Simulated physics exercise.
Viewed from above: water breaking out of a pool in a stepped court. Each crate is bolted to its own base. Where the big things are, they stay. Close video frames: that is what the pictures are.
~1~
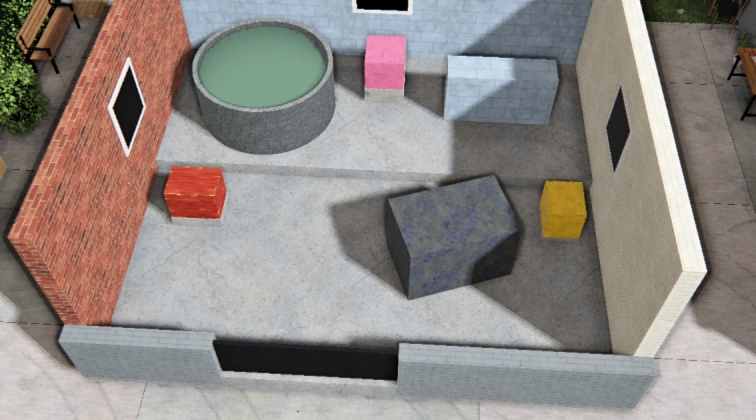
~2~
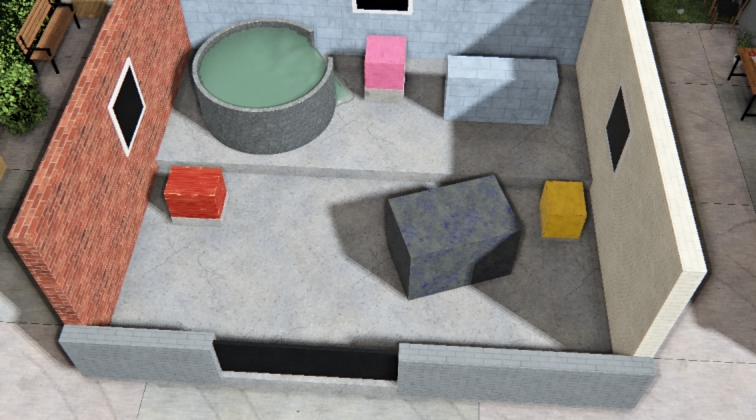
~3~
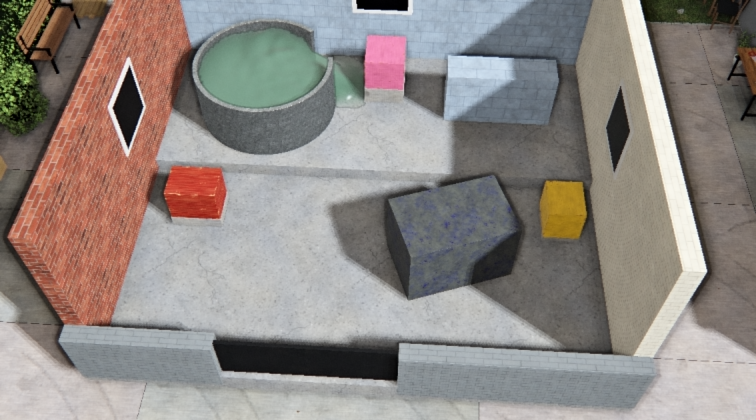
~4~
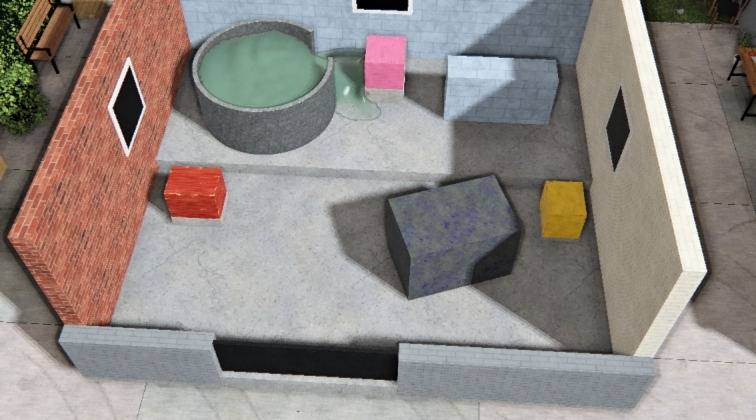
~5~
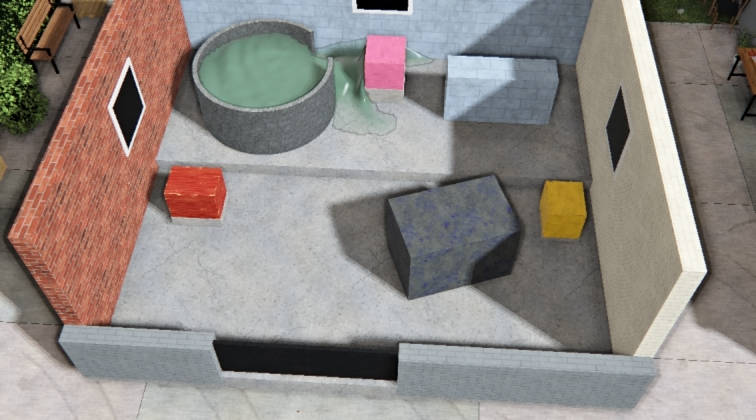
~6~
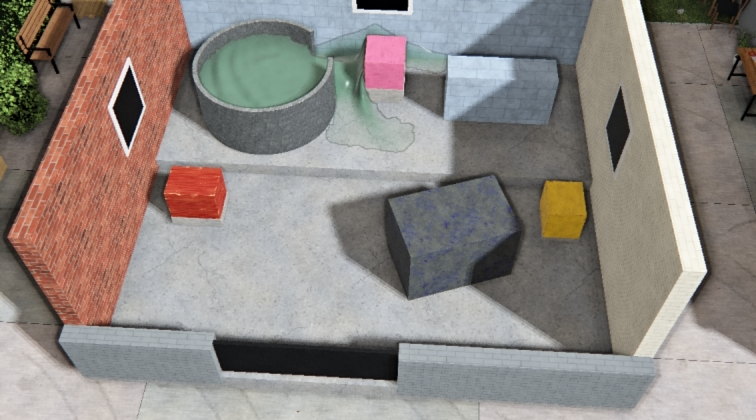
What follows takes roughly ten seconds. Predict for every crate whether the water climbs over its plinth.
My prediction: The yellow crate ends up wet; the red crate ends up dry; the pink crate ends up wet.
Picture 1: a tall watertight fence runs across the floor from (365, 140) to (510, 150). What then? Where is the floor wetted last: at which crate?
The crate marked red.
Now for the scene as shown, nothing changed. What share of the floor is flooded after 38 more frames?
I'd estimate some 85 per cent.
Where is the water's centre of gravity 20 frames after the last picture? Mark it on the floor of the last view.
It's close to (338, 119).
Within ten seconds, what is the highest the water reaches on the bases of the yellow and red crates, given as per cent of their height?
About 280 percent and about 70 percent.
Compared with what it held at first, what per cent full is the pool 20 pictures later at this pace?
Roughly 42 per cent.
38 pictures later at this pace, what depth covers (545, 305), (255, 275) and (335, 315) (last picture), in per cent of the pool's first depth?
Estimate: 4, 2, 4 %.
A moment on, water covers 25 % of the floor; the yellow crate not reached, the red crate not reached, the pink crate water round its plinth.
Next, water covers 40 % of the floor; the yellow crate not reached, the red crate not reached, the pink crate water round its plinth.
Then, water covers 65 % of the floor; the yellow crate water round its plinth, the red crate water round its plinth, the pink crate water round its plinth.
Later, water covers 85 % of the floor; the yellow crate water round its plinth, the red crate water round its plinth, the pink crate water round its plinth.
In the end, water covers 95 % of the floor; the yellow crate was topped, the red crate stayed above the water, the pink crate was topped.
